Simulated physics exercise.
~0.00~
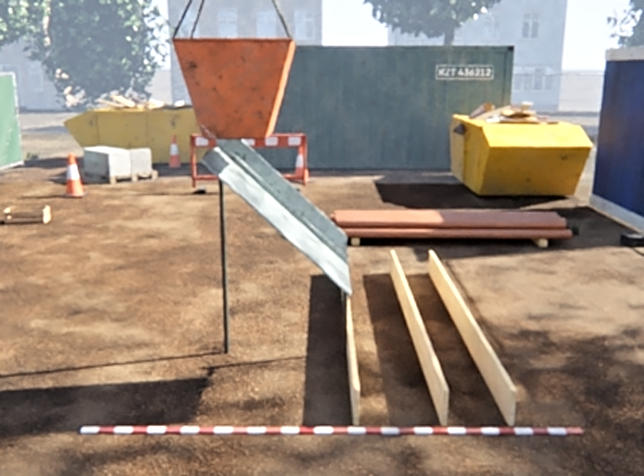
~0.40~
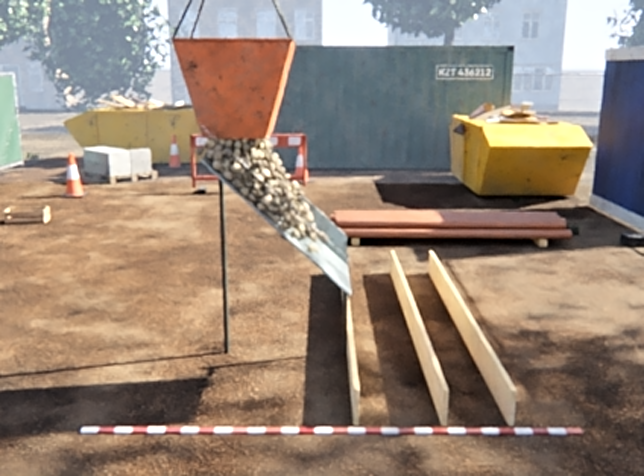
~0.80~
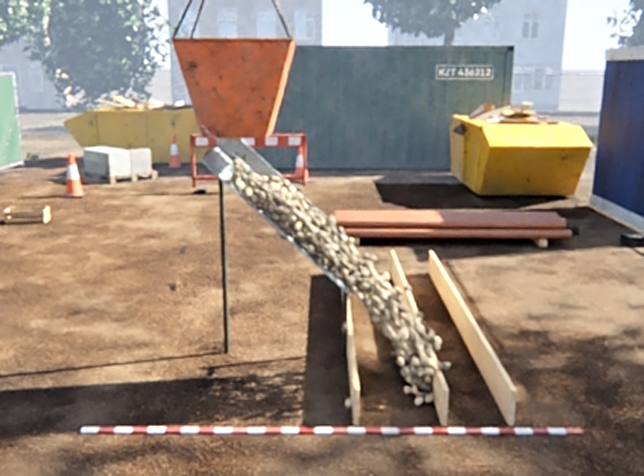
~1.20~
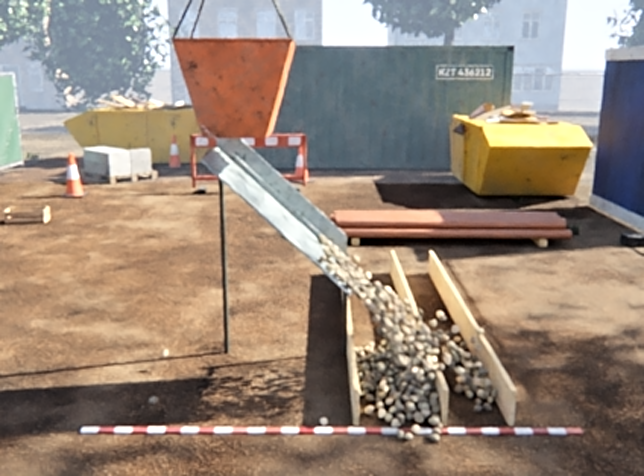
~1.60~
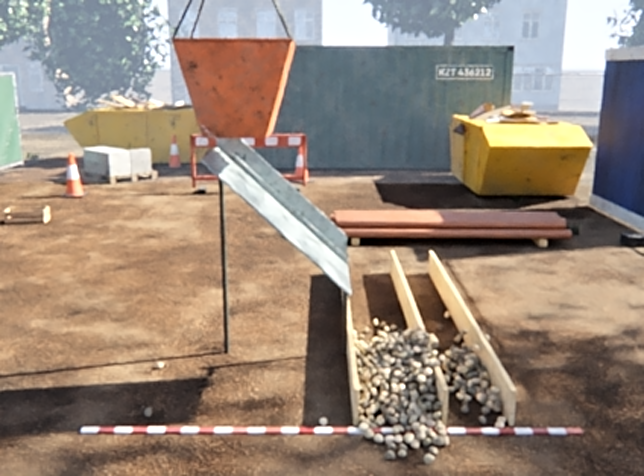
A load of smooth stones dropped from an orange hopper onto a sloping metal chute, slid down to the right and spilled between three wooden boards, ending with most heaped in the left bay and a smaller pile in the right.
